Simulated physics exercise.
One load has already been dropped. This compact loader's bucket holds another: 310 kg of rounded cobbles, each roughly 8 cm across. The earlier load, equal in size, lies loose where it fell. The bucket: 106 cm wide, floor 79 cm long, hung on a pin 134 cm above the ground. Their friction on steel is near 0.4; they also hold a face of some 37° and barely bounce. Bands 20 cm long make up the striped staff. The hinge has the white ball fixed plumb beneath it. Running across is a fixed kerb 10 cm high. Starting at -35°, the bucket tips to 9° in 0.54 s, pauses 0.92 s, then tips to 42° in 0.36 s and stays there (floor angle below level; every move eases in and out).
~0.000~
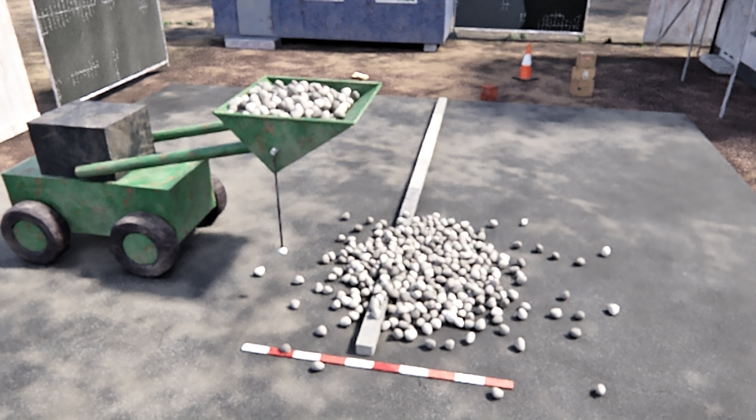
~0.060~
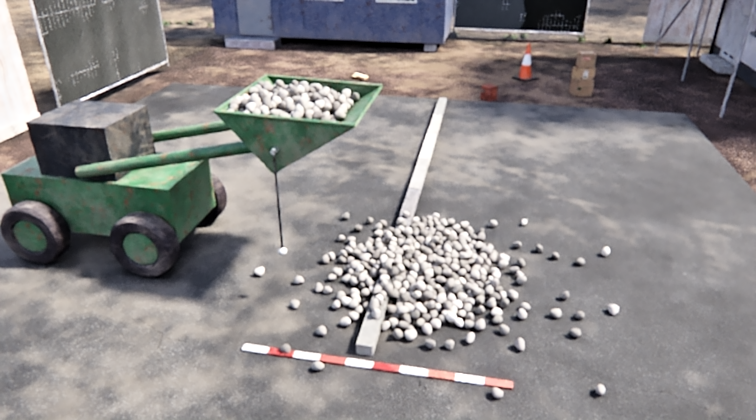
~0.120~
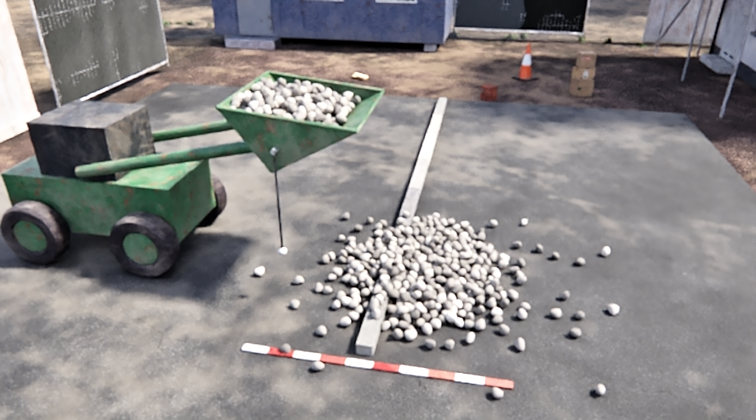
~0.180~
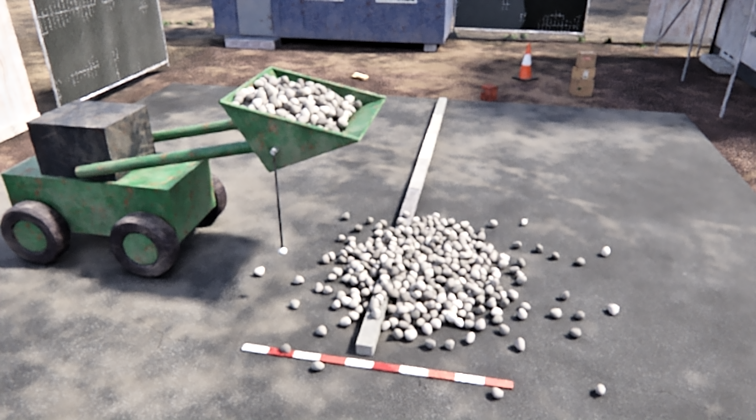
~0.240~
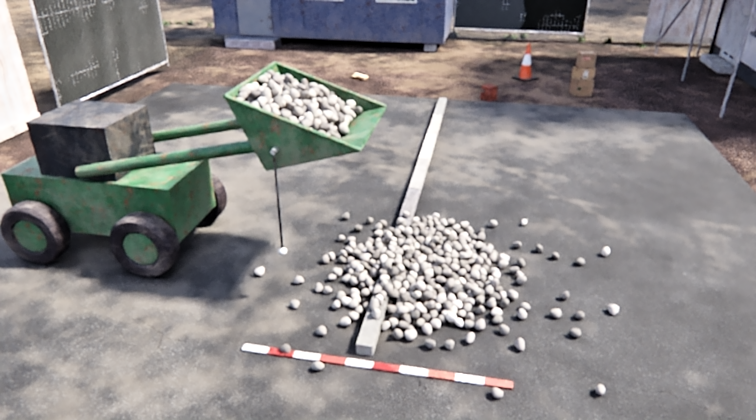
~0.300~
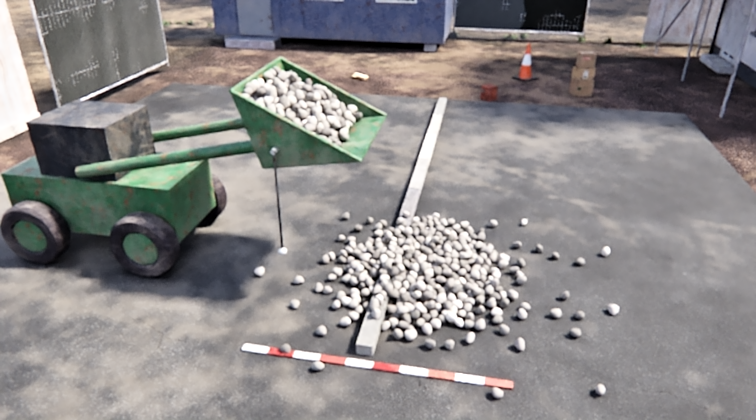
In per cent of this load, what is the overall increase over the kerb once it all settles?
41 out of 100, about.
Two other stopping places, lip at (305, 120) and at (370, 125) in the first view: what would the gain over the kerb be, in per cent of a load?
About 5 per cent for the first, 60 per cent for the second.
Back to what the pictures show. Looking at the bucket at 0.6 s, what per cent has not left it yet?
It still holds about 100 per cent.
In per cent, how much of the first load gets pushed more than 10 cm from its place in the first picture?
Roughly 5 % of them.
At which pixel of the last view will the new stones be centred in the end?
Centre: Approx. (386, 255).
After 0.4 s the floor is at 2°; in per cent of one load, 100 in the bucket, 25 on this side of the kerb, 75 over the kerb; the foremost stones are at (591, 317).
After 0.6 s the floor is at 9°; in per cent of one load, 100 in the bucket, 25 on this side of the kerb, 75 over the kerb; the foremost stones are at (591, 317).
After 2.3 s the floor is at 42°; in per cent of one load, 9 in the bucket, 88 on this side of the kerb, 103 over the kerb; the foremost stones are at (591, 317).
After 4.8 s the floor is at 42°; in per cent of one load, 0 in the bucket, 84 on this side of the kerb, 116 over the kerb; the foremost stones are at (591, 317). Net gain over the kerb, 41.
